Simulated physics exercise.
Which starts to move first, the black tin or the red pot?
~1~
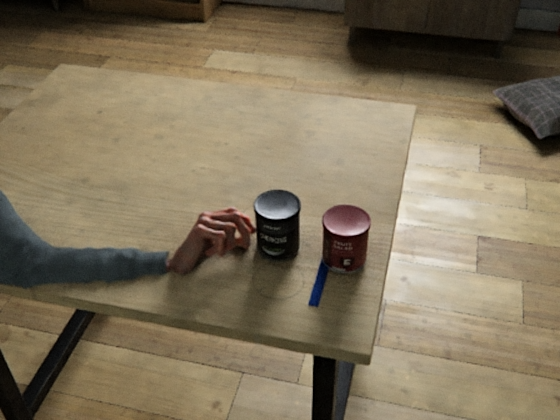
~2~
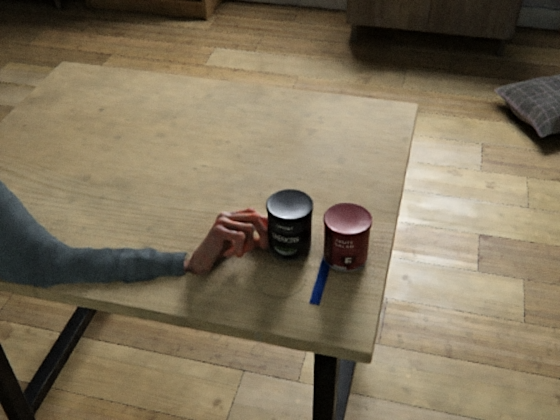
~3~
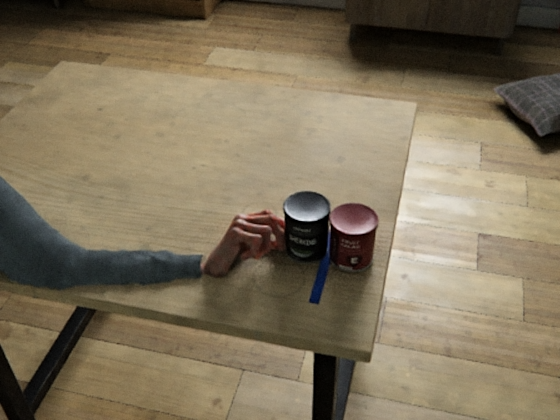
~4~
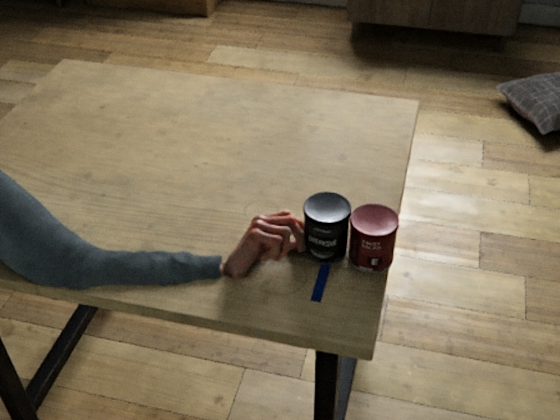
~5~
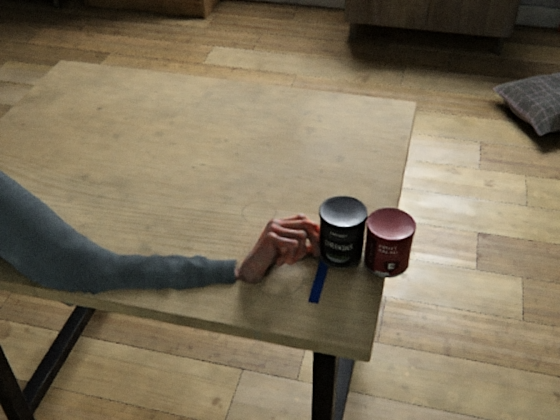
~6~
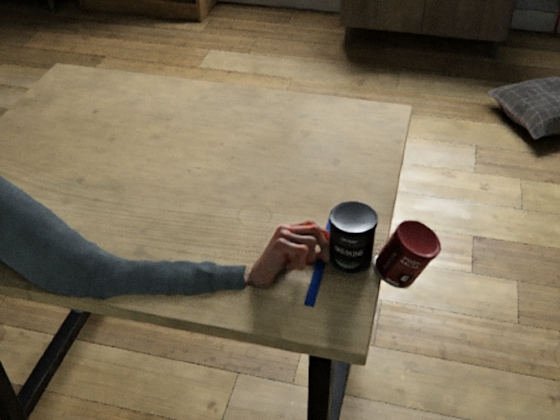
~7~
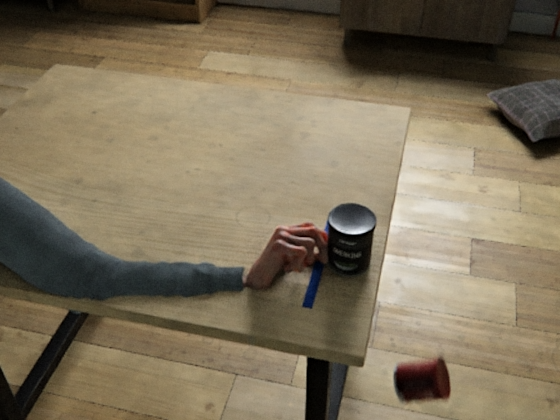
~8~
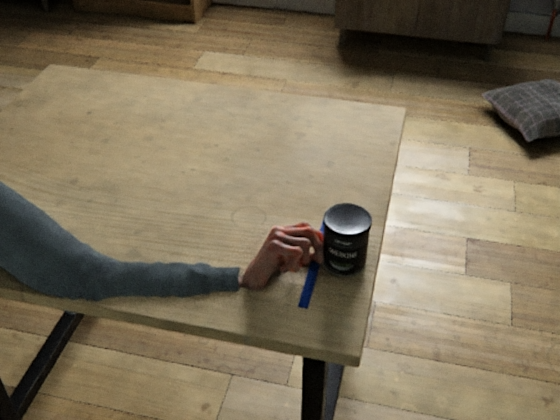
The black tin starts to move first, pushed along by the hand. The red pot only begins sliding once the tin has closed the gap between them.
